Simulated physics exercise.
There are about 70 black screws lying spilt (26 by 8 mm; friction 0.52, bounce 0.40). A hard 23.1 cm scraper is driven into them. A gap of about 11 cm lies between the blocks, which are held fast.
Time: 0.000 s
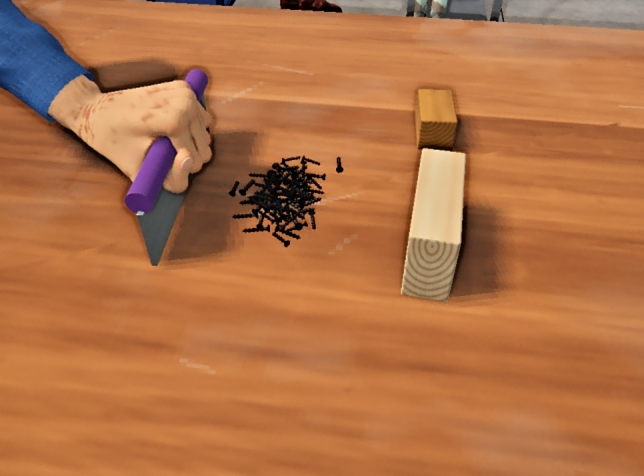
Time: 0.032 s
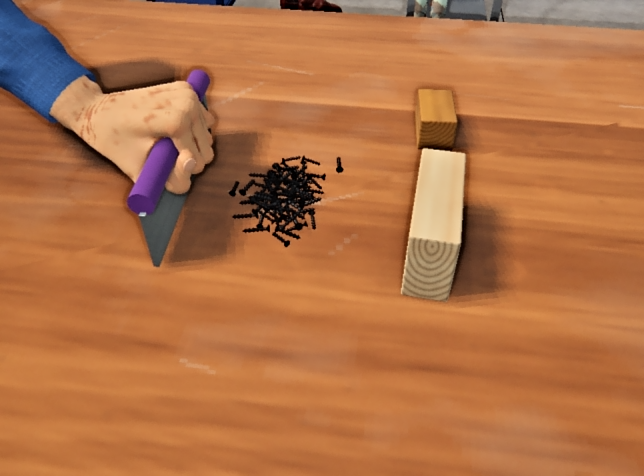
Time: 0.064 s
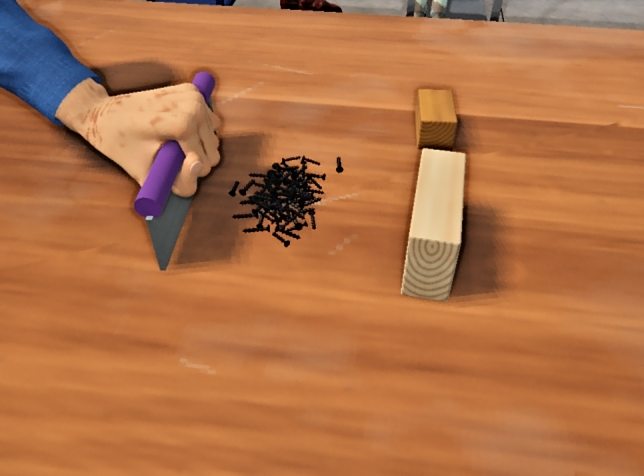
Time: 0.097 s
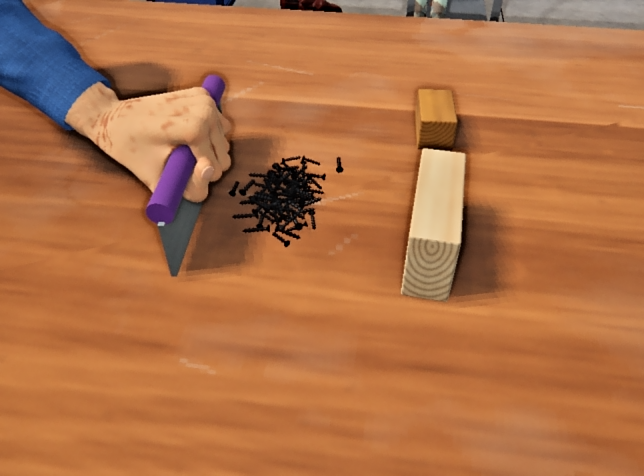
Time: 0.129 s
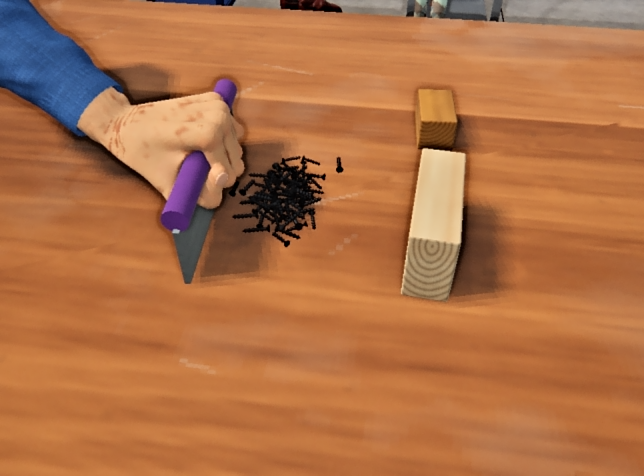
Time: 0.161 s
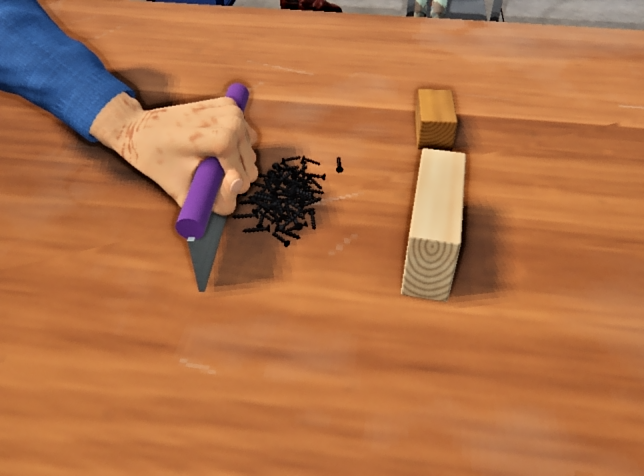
A hand in a blue sleeve sliding a purple-handled scraper rightward across a wooden table to a pile of black screws.
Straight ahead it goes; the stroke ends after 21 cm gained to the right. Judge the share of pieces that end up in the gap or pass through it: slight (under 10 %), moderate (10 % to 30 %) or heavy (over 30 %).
Slight.
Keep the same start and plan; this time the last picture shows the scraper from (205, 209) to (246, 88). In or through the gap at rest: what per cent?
15 %.
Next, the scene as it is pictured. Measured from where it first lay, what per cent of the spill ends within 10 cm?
I'd put it at close to 15 percent.
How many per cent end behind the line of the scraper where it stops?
15 %.
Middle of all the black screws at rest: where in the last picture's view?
The middle ends up roughly at (390, 219).
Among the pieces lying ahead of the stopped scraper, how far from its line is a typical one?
2 cm.
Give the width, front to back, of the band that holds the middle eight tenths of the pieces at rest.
Estimated band: Near 14 cm.
After 0.36 s, scraper 17 cm from its start, spill 13 cm wide; held up before the blocks 100 %.
After 0.56 s, scraper 23 cm from its start, spill 17 cm wide; held up before the blocks 95 %.
After 0.73 s, scraper 23 cm from its start, spill 17 cm wide; held up before the blocks 95 %.
In the end, at 1.2 s, in or through the gap 0 %, round the near block 0 %, round the far block 0 %, held up before the blocks 100 %.
